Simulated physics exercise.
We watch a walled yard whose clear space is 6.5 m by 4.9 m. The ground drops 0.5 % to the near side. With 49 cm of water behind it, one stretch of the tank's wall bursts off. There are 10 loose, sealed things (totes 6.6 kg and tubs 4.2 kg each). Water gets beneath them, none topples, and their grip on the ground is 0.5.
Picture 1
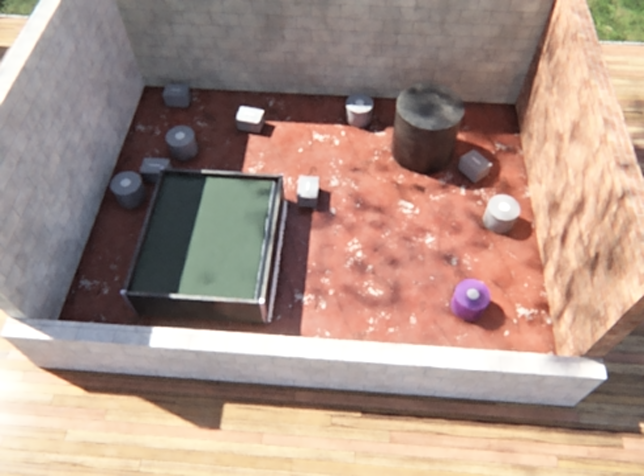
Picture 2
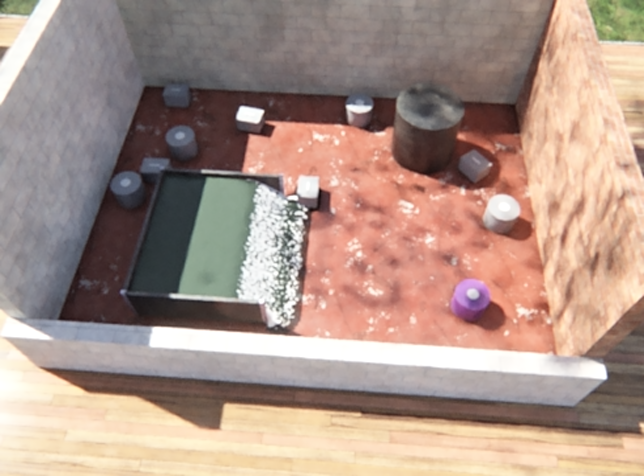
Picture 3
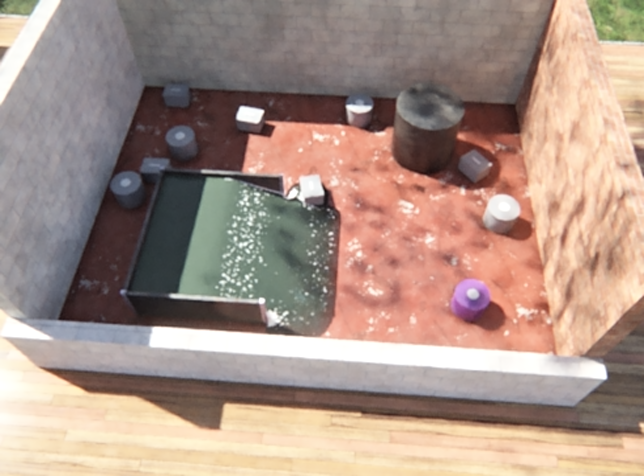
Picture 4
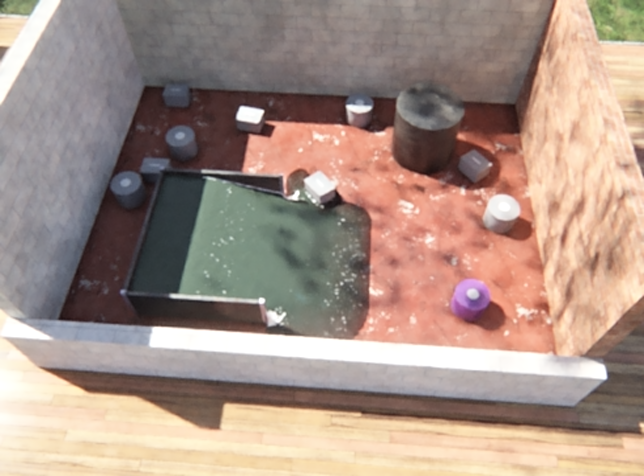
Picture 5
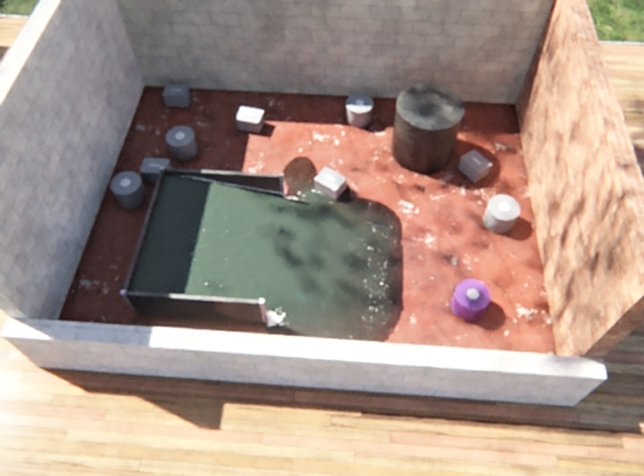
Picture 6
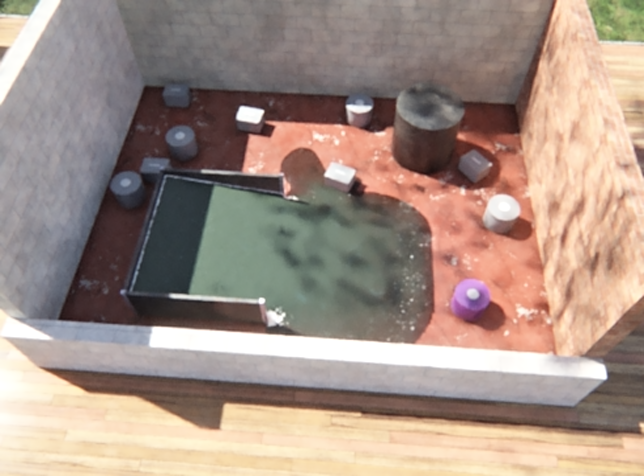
A walled yard holds a tank whose right side bursts, spreading water and pushing one box.
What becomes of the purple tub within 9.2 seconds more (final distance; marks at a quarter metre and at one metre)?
Purple tub travels far.
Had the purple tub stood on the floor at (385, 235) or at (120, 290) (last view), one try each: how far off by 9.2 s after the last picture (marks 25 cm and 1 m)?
In turn: It travels far; it holds its place.
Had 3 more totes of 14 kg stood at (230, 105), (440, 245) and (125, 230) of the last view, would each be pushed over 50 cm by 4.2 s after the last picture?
In turn: Under, more, less.
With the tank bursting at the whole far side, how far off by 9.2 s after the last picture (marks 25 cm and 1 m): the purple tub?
Then the purple tub moves a short way.
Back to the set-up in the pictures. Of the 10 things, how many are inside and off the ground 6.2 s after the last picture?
I count 5.
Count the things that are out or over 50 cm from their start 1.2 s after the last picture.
2 of them.
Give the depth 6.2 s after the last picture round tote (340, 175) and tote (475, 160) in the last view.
Roughly 6 and 7 cm.
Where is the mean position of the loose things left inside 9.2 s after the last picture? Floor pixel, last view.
Around (179, 162).
Then, 1.2 s after the last picture the purple tub is near (547, 310), 0.9 m from its start, afloat; 2 afloat.
Then, 3.8 s after the last picture the purple tub is near (441, 220), 1.2 m from its start, afloat; 2 afloat.
Then, 6.2 s after the last picture the purple tub is near (351, 196), 2.2 m from its start, afloat; 5 afloat.
Then, 9.2 s after the last picture the purple tub is near (298, 179), 3.0 m from its start, afloat; 10 afloat.
